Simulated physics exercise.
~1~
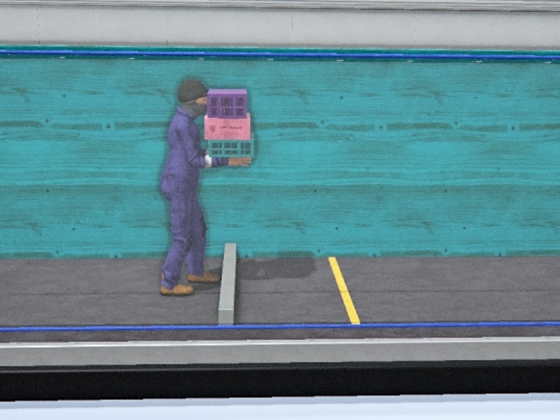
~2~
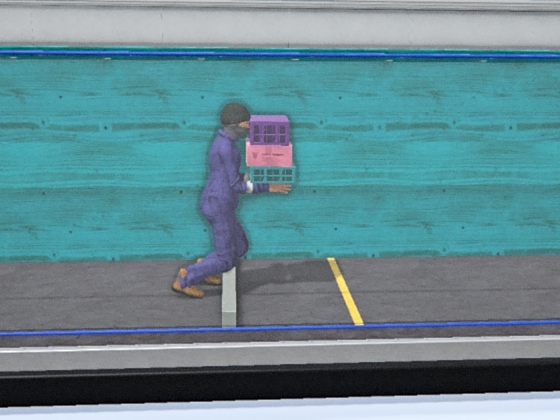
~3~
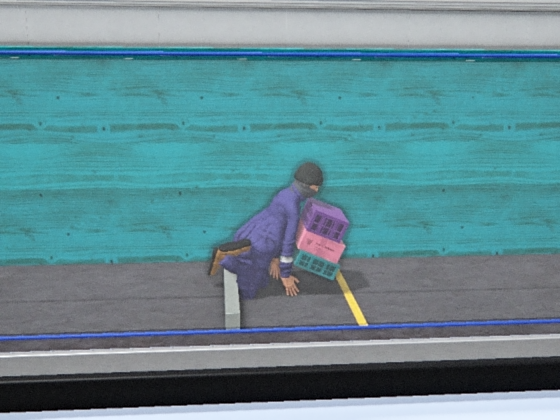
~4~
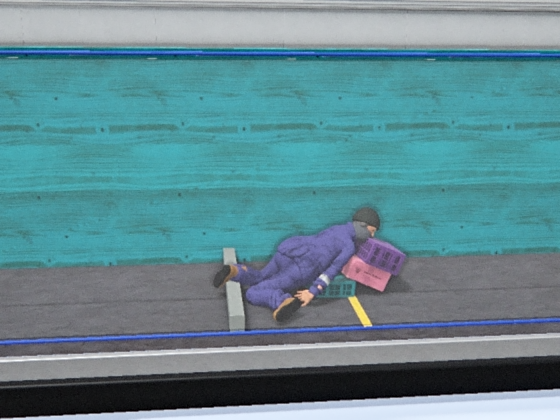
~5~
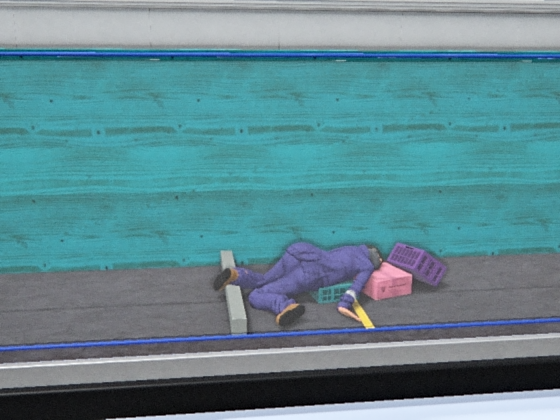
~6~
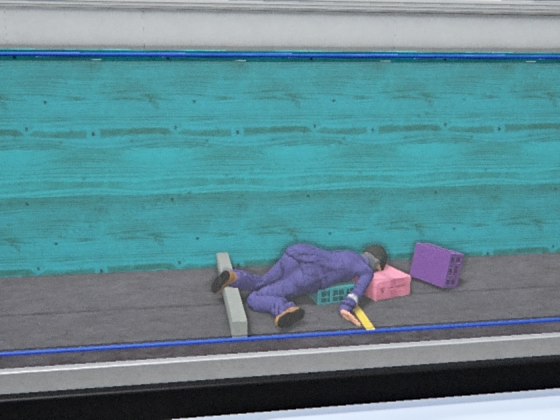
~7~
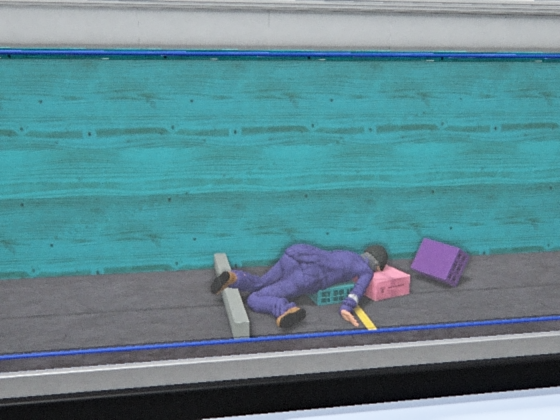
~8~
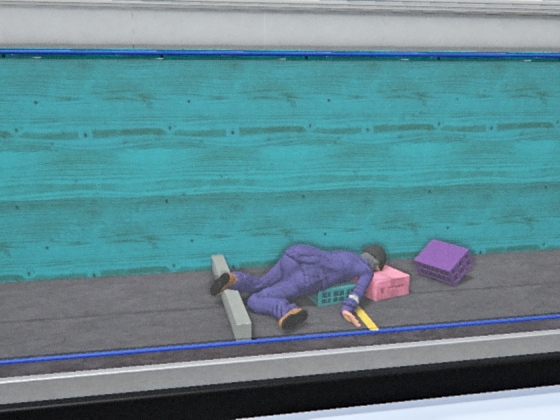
A person in purple overalls and a dark cap carries three stacked crates, purple over pink over teal, rightward along a grey floor before a teal plank wall, seen side-on from slightly above. A low grey rail lies ahead, with a yellow line beyond it. The feet catch at the rail and the person pitches forward, dropping to the knees as the stack tilts. The body sprawls flat and the crates spread apart. The purple crate tumbles farthest right. Finally the person lies still, head past the line beside the pink crate, the teal one stopping short of it.
